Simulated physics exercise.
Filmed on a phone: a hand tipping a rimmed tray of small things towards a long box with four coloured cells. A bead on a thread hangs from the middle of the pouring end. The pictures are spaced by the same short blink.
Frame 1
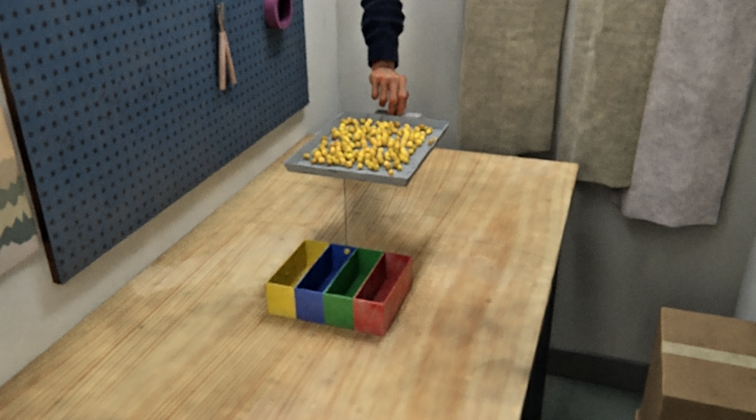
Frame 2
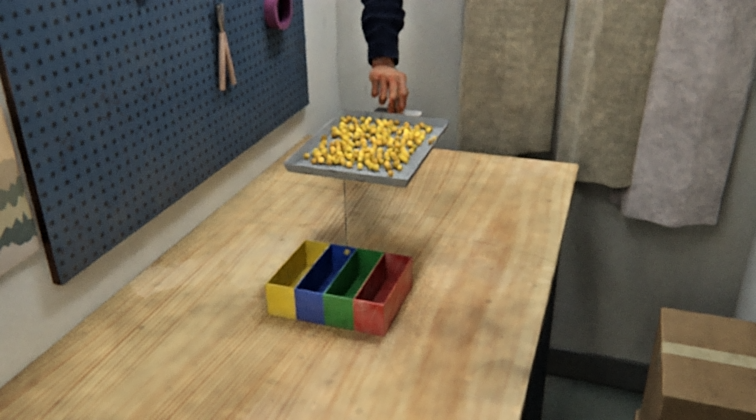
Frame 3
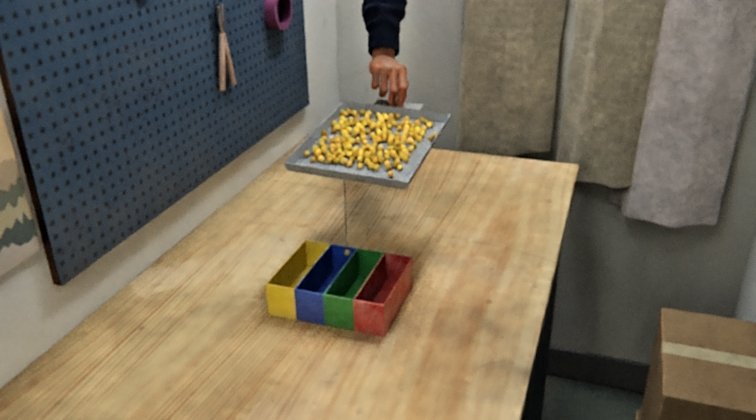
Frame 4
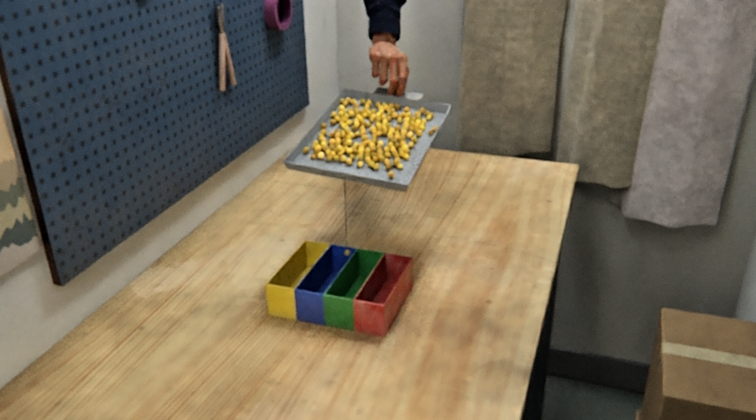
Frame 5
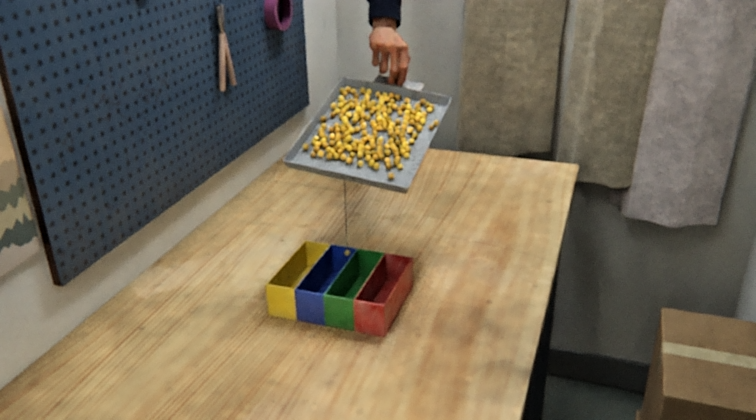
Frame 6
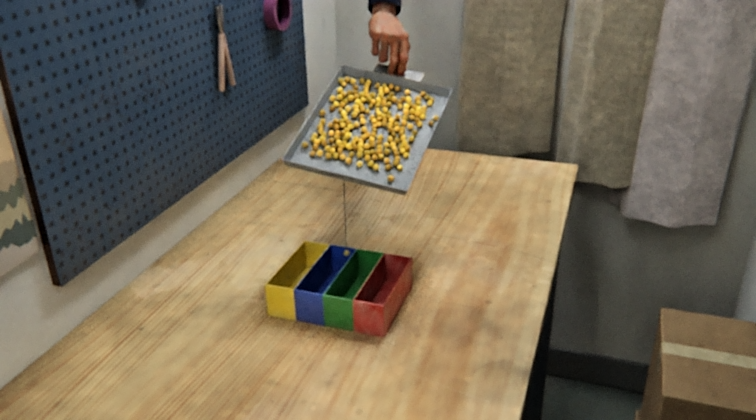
Above a wooden table, a hand gradually tilts a tray of yellow puffed balls toward coloured cells.
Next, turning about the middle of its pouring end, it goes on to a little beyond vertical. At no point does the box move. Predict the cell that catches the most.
I would say the red one.
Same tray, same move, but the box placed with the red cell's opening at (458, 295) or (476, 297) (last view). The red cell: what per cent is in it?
First placement: 0 per cent; second placement: 0 per cent.
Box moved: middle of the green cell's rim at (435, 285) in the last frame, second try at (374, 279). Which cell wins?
So the first one goes to the cell in blue and the second to the cell in red.
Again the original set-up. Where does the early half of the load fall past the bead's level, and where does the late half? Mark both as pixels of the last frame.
The opening half passes (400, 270), the closing half (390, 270).
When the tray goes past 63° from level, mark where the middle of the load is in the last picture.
Look about (383, 173) in the last picture.
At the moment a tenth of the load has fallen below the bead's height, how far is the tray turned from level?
Close to 75 degrees, I reckon.
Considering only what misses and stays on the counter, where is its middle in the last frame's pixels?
Estimate: About (437, 328).
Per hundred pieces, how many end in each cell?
Yellow cell: 0 per cent; blue cell: 0 per cent; green cell: 10 per cent; red cell: 40 per cent.
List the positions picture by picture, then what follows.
Corners of the pouring end at (287, 162) and (405, 177), level; middle of the load at (375, 143), puffed corn balls; bead on its thread at (347, 252); yellow cell at (281, 298); blue cell at (309, 303); green cell at (339, 309); red cell at (369, 314), in the first frame.
Corners of the pouring end at (287, 162) and (405, 178), level; middle of the load at (374, 142), in the second frame.
Corners of the pouring end at (287, 161) and (406, 180), tipped barely, lowest at the right corner; middle of the load at (375, 138), in the third frame.
Corners of the pouring end at (287, 160) and (406, 183), tipped a little, lowest at the right corner; middle of the load at (375, 132), in the fourth frame.
Corners of the pouring end at (287, 159) and (406, 185), tipped clearly, lowest at the right corner; middle of the load at (375, 126), in the fifth frame.
Corners of the pouring end at (286, 158) and (405, 188), tipped clearly, lowest at the right corner; middle of the load at (374, 122); yellow cell at (281, 299); blue cell at (309, 305); green cell at (339, 310); red cell at (369, 316), in the sixth frame.
Soon after the last picture, tray tipped steeply; nearly all on the tray; a small part falling or outside the box.
A little later, tray tipped right over; about a quarter on the tray; about a quarter in the red cell; a small part in the green cell; a stray few in the yellow cell; about half falling or outside the box.
Later still, tray tipped past a quarter turn; about a third in the red cell; a small part in the green cell; a stray few in the blue cell; a stray few in the yellow cell; about half falling or outside the box.
At rest, tray tipped past a quarter turn; about a third in the red cell; a small part in the green cell; a stray few in the blue cell; a stray few in the yellow cell; about half outside the box.
